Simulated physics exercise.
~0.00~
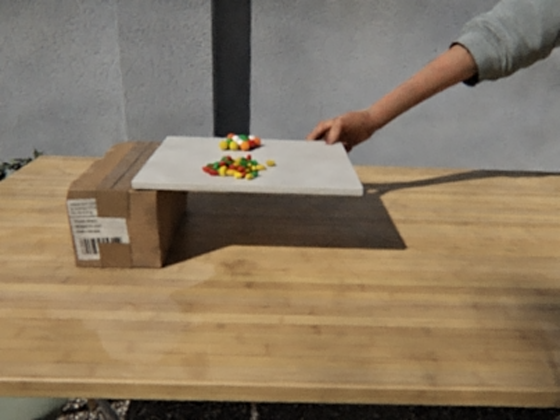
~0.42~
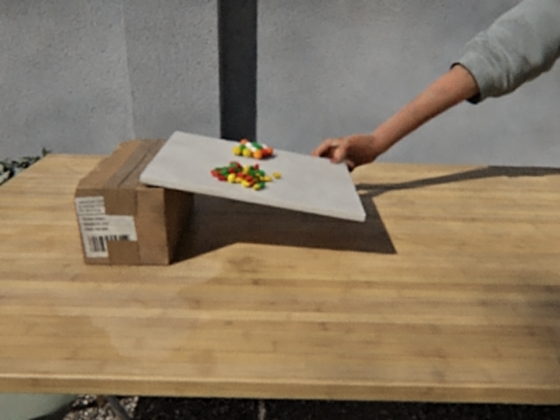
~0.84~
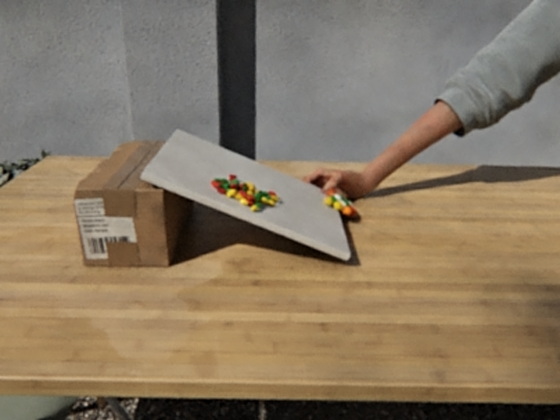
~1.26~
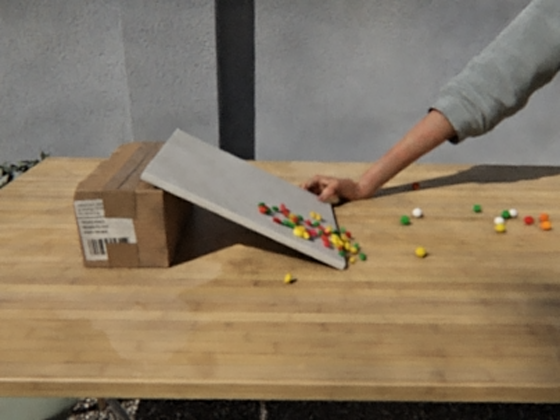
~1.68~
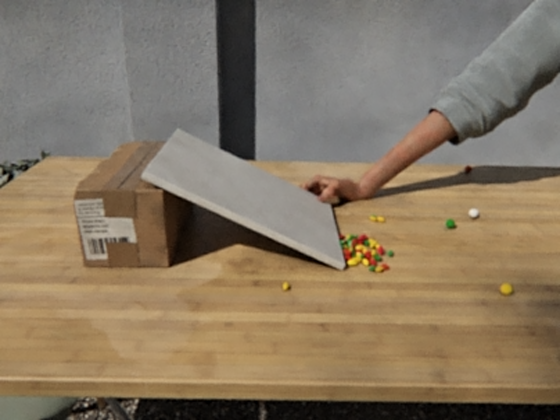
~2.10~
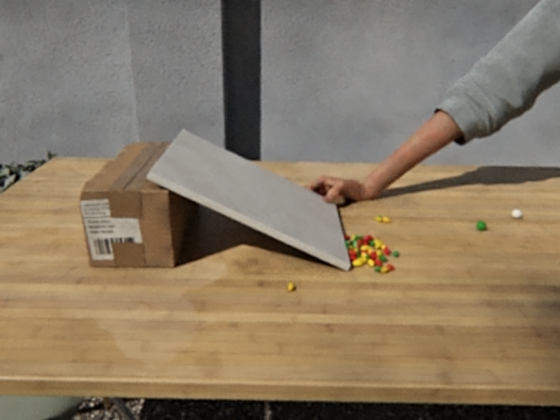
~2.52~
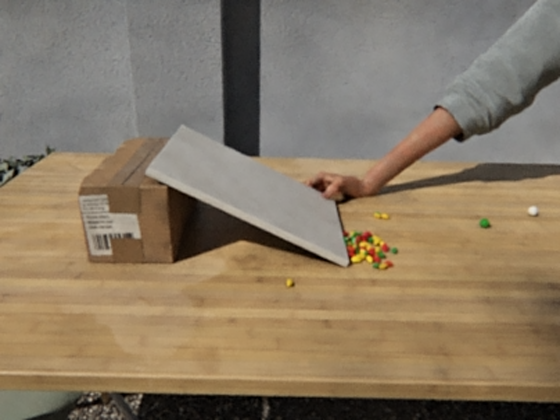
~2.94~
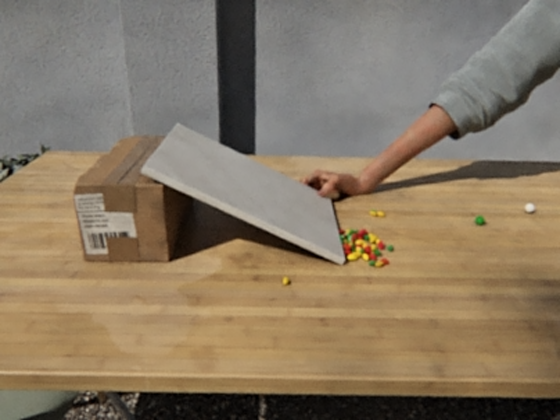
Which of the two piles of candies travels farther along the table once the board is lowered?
The back pile goes farther, scattering away to the right, while most of the front pile stays at the foot of the board.
